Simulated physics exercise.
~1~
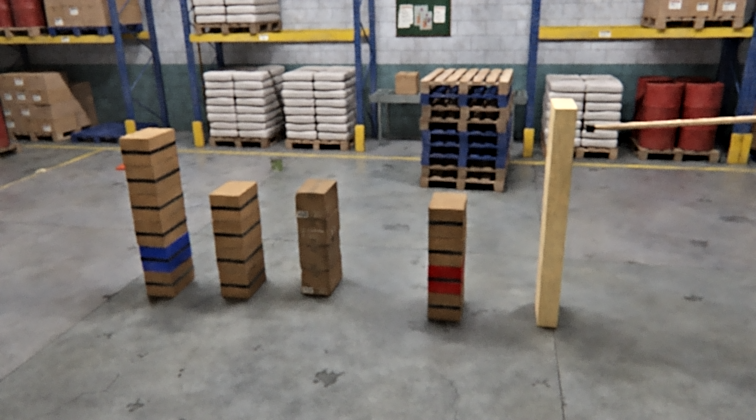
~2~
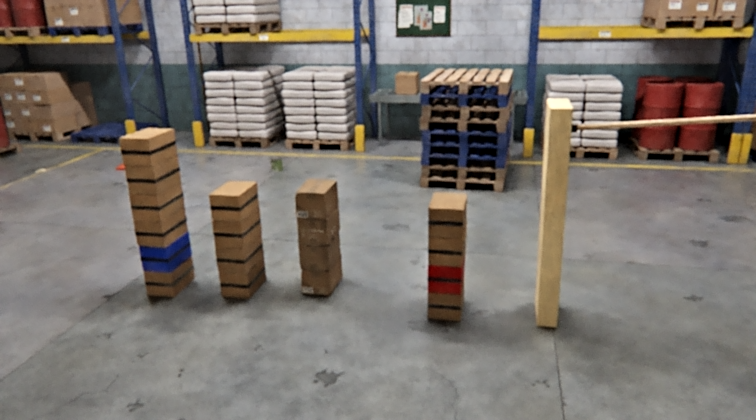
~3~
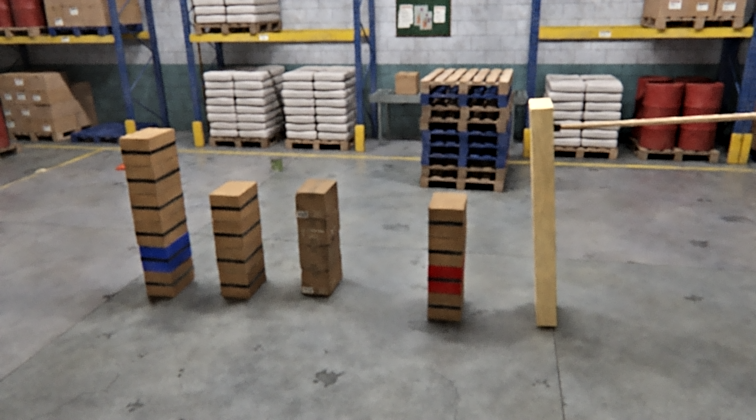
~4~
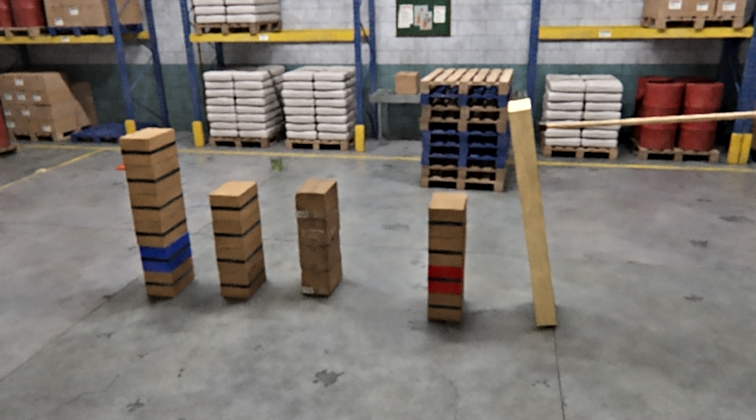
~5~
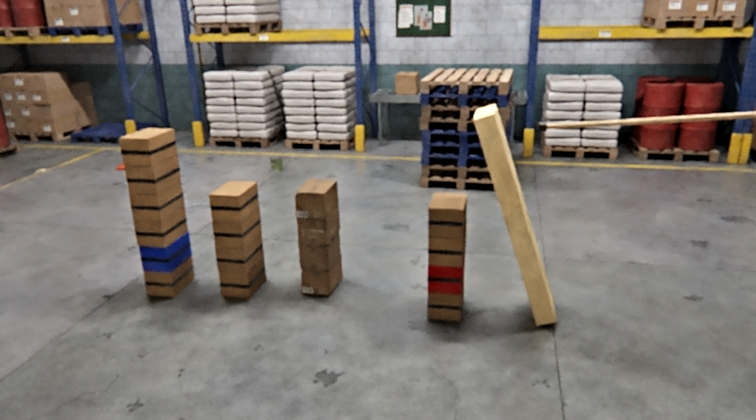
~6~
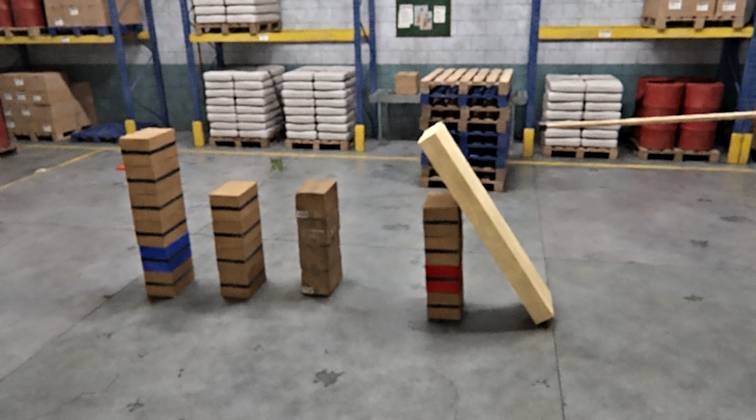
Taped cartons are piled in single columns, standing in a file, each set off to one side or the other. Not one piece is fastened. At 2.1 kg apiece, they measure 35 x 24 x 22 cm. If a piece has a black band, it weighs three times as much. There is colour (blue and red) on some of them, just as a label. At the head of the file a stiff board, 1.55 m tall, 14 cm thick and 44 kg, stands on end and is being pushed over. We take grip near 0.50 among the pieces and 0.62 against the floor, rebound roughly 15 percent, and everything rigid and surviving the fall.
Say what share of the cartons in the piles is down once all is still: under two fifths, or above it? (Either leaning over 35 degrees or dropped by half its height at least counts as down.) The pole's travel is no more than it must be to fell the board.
The share down is under two fifths.
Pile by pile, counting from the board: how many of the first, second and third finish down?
Counts: First 4; second 0; third 0.
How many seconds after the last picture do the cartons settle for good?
1.5 s, roughly.
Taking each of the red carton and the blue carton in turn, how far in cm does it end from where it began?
Well, the red finishes about 50 cm from where it began, while the blue finishes about 0 cm from its start.
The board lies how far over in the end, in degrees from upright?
80°, roughly.
Then, 0.15 s later than the last frame, board 39° from upright; none of the 18 cartons down, 4 disturbed; red carton tilted 14°.
Then, 0.35 s later than the last frame, board 54° from upright; 4 of the 18 cartons down; red carton tilted 38°.
Then, 0.49 s later than the last frame, board 71° from upright; 4 of the 18 cartons down; red carton tilted 69°, 11 cm lower.
Then, 0.77 s later than the last frame, board 72° from upright; 4 of the 18 cartons down; red carton on its side.
When it is over, board 81° from upright; 4 of the 18 cartons down; red carton on its side; blue carton unmoved. That is 22 per cent. In pixels of the last frame, middles, red carton near (384, 289), blue carton near (166, 251).
